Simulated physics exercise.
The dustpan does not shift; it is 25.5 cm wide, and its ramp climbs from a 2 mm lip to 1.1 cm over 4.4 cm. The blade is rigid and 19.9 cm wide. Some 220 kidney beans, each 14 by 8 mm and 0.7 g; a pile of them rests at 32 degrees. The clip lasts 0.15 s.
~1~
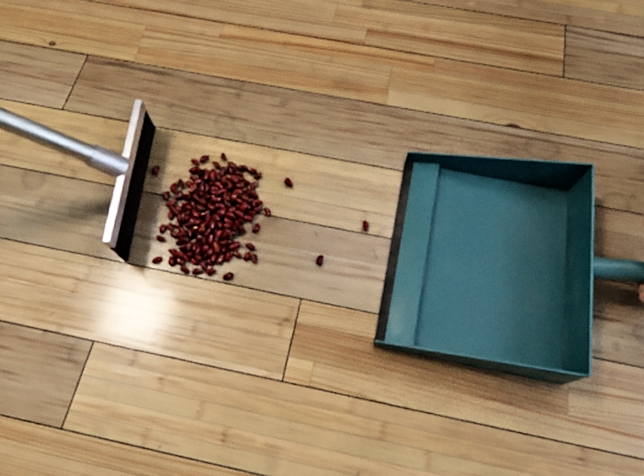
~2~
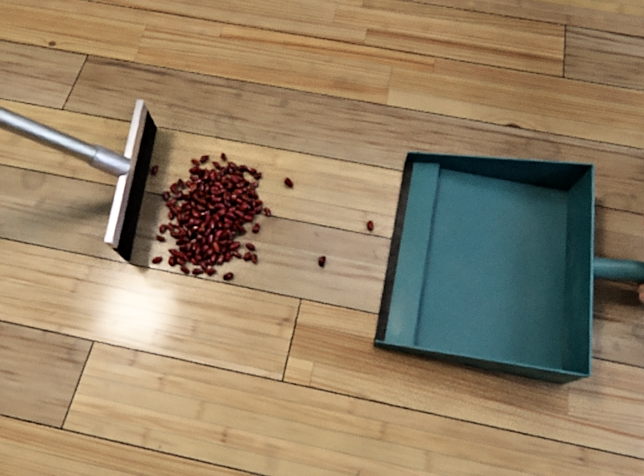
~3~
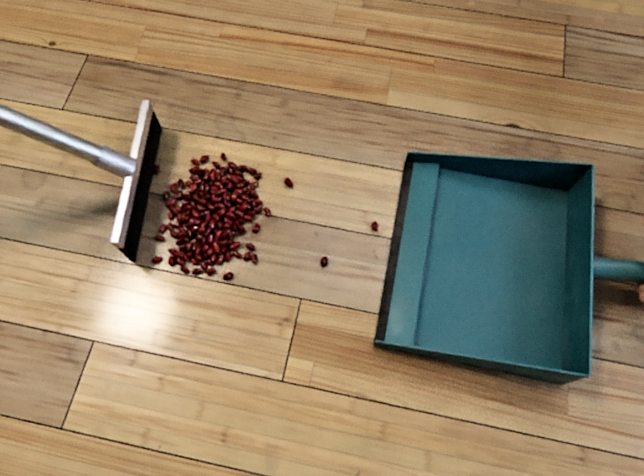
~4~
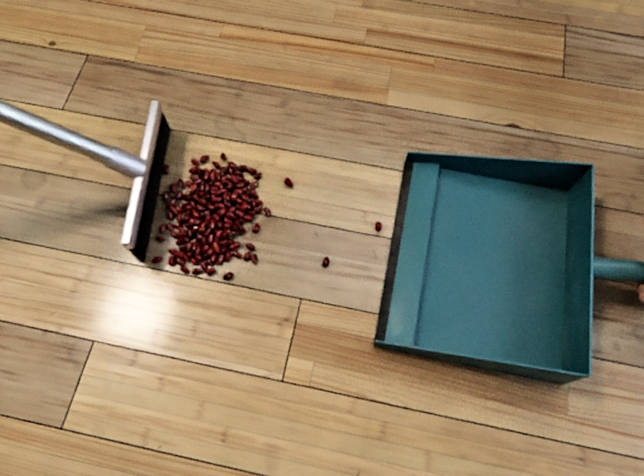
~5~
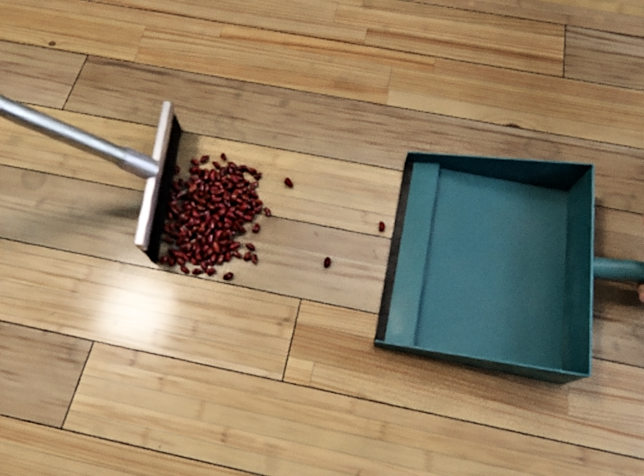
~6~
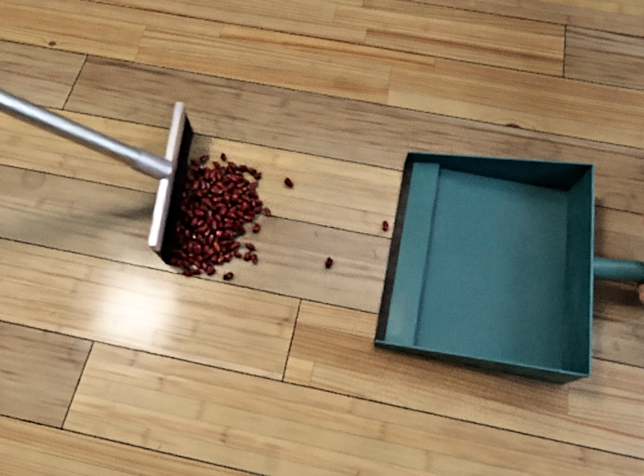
On a wooden plank floor, a flat blade on a metal handle slides a short way right into a pile of dark red beans, pressing its left edge, while a stray bean drifts slightly toward a still teal dustpan.
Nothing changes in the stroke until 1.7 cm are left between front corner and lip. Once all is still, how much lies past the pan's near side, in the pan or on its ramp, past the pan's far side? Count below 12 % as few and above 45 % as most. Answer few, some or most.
Near side: Few, pan: Some, far side: Few.
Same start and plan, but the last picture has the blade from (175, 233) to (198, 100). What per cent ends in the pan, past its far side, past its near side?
Pan 30, far 20, near 0.
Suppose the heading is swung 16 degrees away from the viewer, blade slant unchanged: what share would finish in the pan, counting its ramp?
In that case some 20 per cent.
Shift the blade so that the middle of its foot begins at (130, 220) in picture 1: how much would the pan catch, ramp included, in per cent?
About 35 per cent.
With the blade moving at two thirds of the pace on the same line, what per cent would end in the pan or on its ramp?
It would be near 35 per cent.
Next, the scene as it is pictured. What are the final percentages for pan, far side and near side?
Near side 5, pan 40, far side 5.
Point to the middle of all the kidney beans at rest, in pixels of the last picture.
At about (394, 222).
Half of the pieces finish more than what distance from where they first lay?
About 24 cm.
Then, 0.24 s after the last picture, middle of the blade 16 cm from the lip; 0 % over the lip, far side 0 %, near side 0 %.
Then, 0.40 s after the last picture, middle of the blade 8 cm from the lip; 0 % over the lip, far side 5 %, near side 5 %.
Then, 0.69 s after the last picture, middle of the blade 3 cm from the lip; 40 % over the lip, far side 5 %, near side 5 %.
In the end, near side 5 %, pan 40 %, far side 5 %, in front of the lip or behind the blade 50 %.
